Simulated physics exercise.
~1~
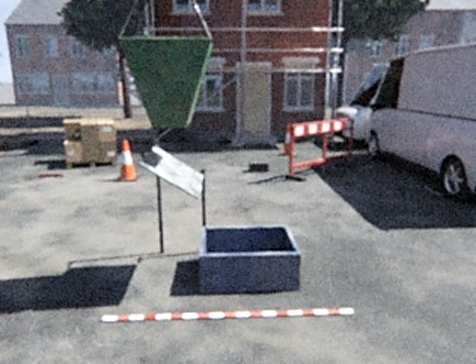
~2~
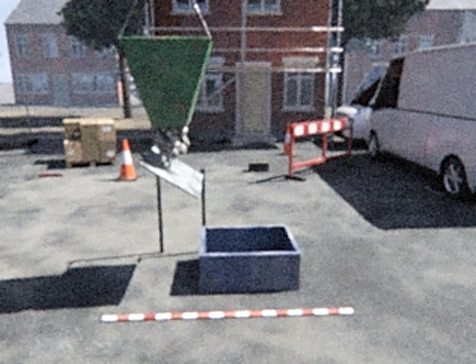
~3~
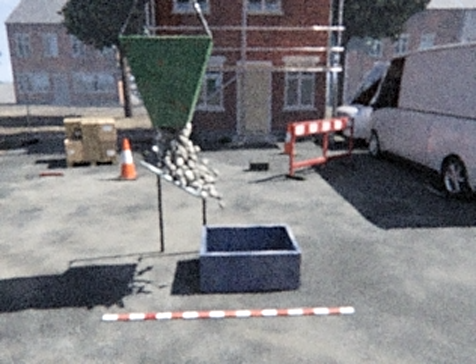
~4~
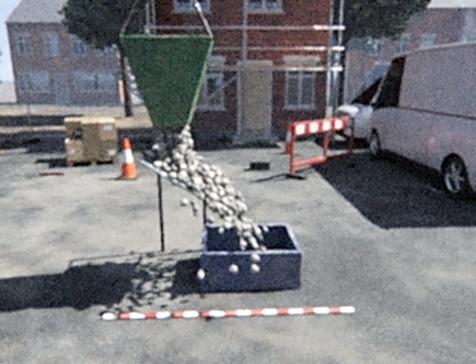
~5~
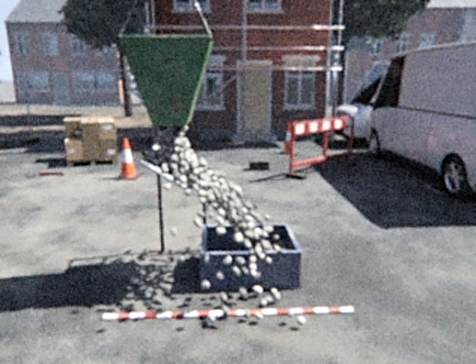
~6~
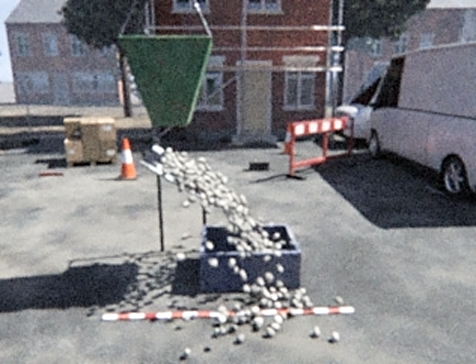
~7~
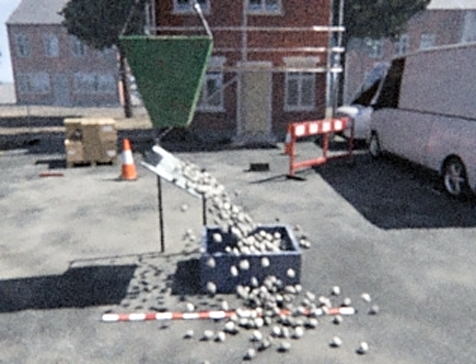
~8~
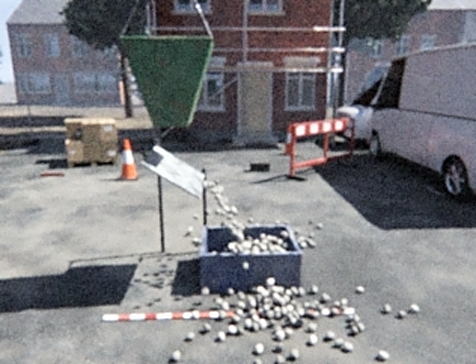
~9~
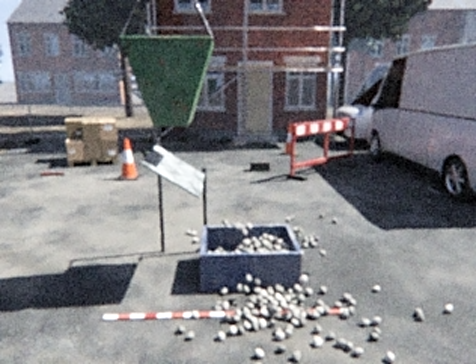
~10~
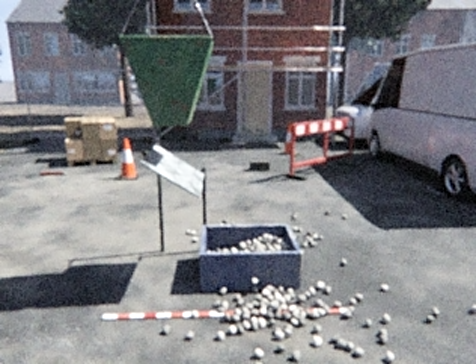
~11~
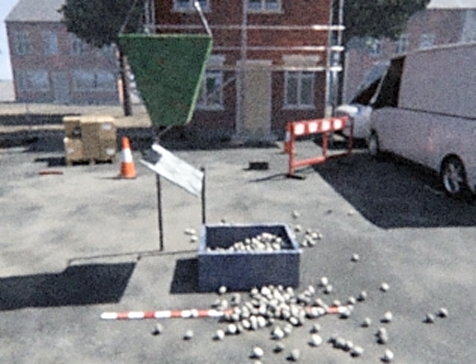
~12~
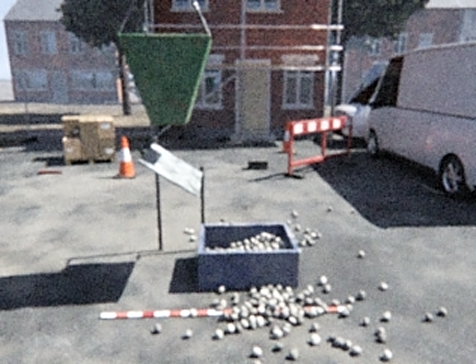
Pale stones pour from a green hopper down a slope, filling a bin and spilling beyond.
